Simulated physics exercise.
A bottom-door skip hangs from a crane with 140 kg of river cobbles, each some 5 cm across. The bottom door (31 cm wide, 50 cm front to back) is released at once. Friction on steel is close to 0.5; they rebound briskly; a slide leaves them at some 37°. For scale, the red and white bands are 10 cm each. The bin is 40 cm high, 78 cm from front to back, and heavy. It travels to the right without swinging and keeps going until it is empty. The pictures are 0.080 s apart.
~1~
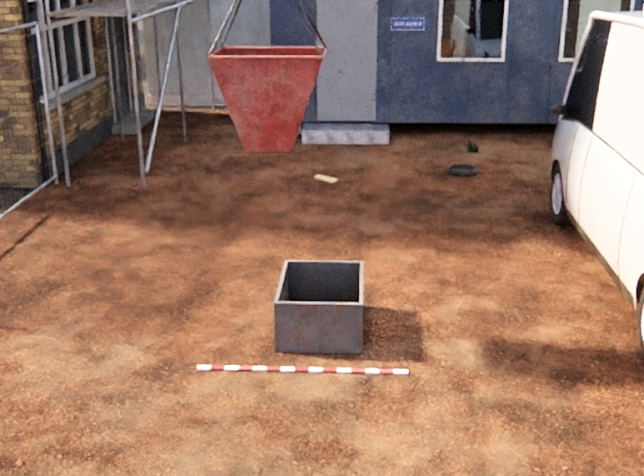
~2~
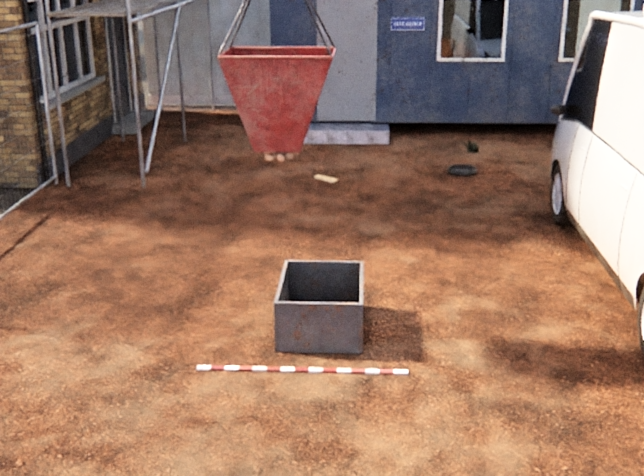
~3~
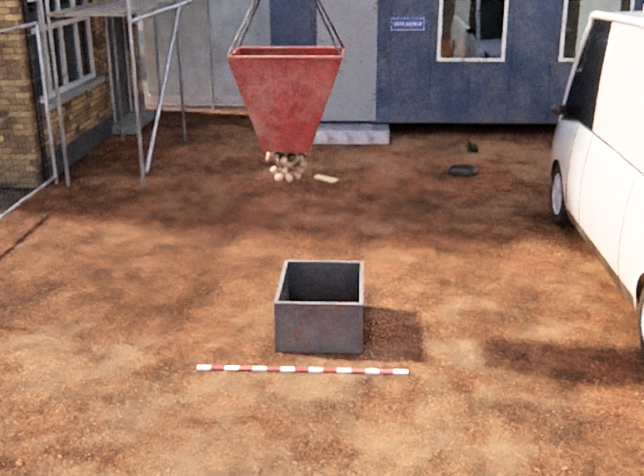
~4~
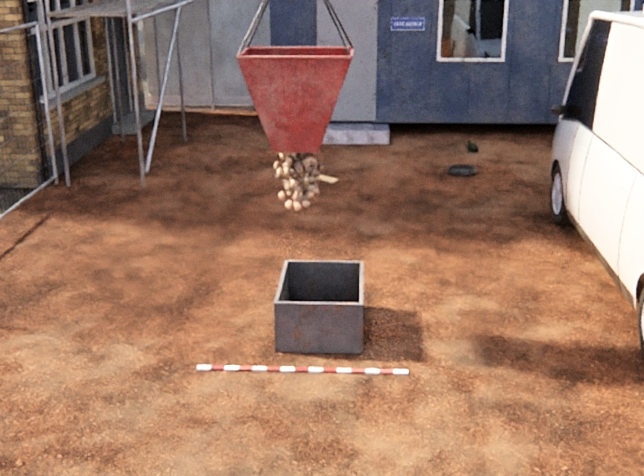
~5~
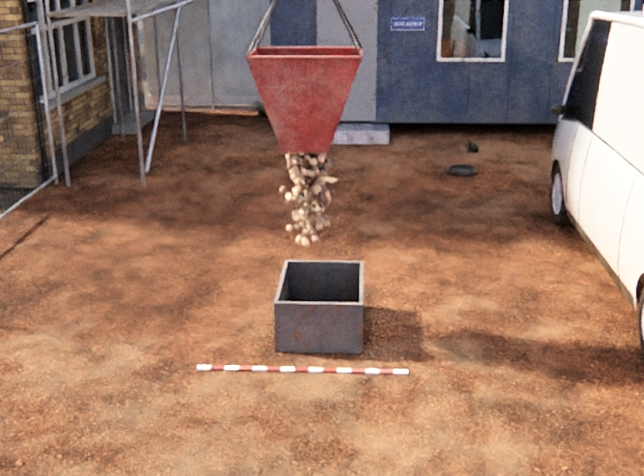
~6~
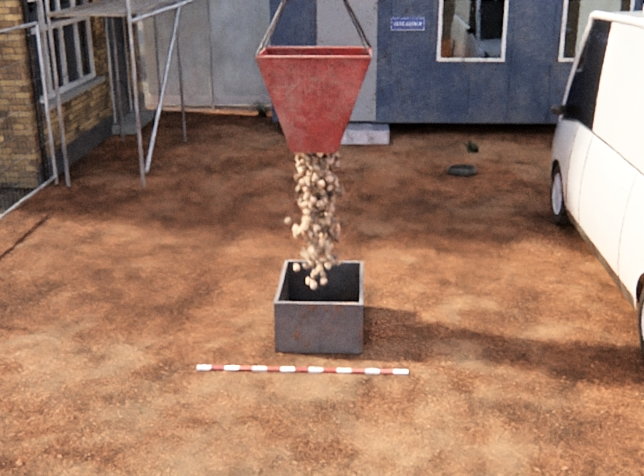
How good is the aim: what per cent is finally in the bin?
Close to 64 in a hundred.
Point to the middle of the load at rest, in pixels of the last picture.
Their middle is at about (345, 319).
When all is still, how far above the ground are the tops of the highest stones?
Some 24 cm high.
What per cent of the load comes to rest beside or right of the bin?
About 35 per cent.
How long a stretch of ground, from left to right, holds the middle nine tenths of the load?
About 150 cm.
Then, 0.3 s after the last picture, 1 % in the bottom-door skip, 88 % falling or lying in the bin, 11 % falling or lying beside or right of the bin; the stones farthest right are at (387, 306).
Then, 0.7 s after the last picture, 0 % in the bottom-door skip, 64 % falling or lying in the bin, 36 % falling or lying beside or right of the bin; the stones farthest right are at (483, 330).
Then, 1.3 s after the last picture, 0 % in the bottom-door skip, 64 % falling or lying in the bin, 36 % falling or lying beside or right of the bin; the stones farthest right are at (574, 332).
Then, 2.2 s after the last picture, 0 % in the bottom-door skip, 64 % falling or lying in the bin, 36 % falling or lying beside or right of the bin; the stones farthest right are at (595, 330).
Then, 4.1 s after the last picture, 0 % in the bottom-door skip, 64 % in the bin, 36 % beside or right of the bin; the stones farthest right are at (595, 330).
